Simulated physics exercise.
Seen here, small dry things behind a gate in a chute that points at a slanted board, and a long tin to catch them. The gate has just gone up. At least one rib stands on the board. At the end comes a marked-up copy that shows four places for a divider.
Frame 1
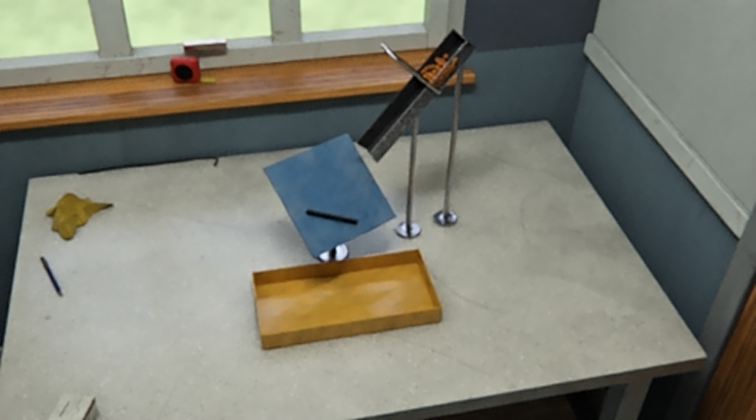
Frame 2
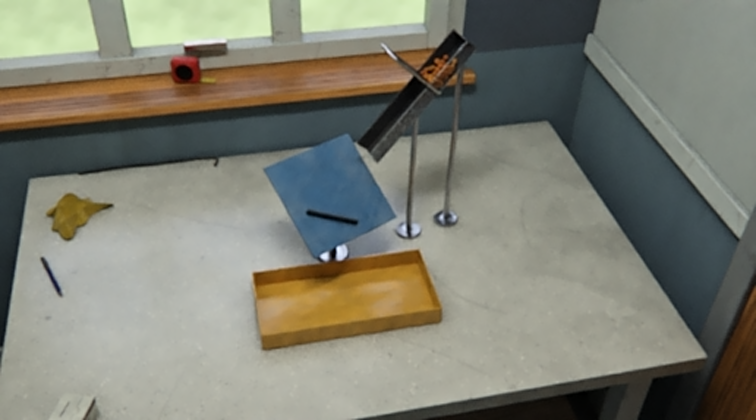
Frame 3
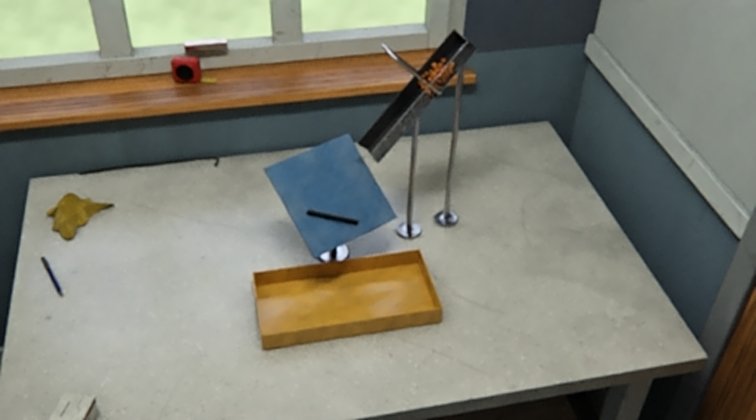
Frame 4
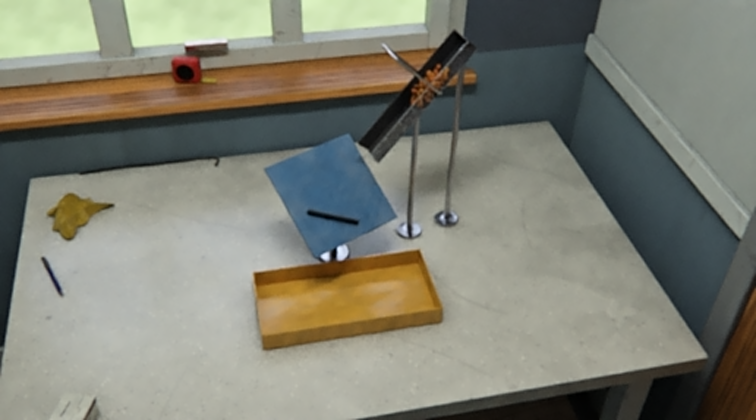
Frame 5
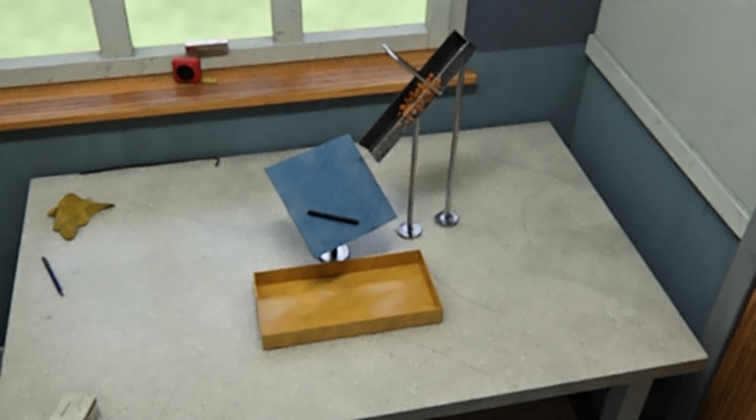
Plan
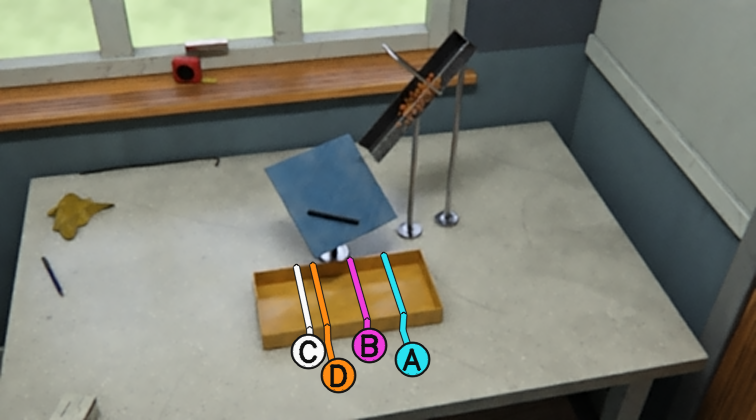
On a grey table by a window, small orange-brown pieces sliding down a dark chute above a tilted blue board and yellow tray.
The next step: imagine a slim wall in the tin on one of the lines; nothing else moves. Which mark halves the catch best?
It is A.
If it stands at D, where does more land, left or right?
Right.
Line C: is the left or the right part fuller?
Right.
On the marked copy, line A crosses the front rim at (403, 314); line B crosses the front rim at (367, 319); line C crosses the front rim at (309, 328); line D crosses the front rim at (327, 325).
Choosing A, of what is caught, about two thirds on the left of the divider, about a third on the right.
Choosing B, of what is caught, a small part on the left of the divider, most on the right.
Choosing C, of what is caught, a small part on the left of the divider, nearly all on the right.
Choosing D, of what is caught, a small part on the left of the divider, nearly all on the right.
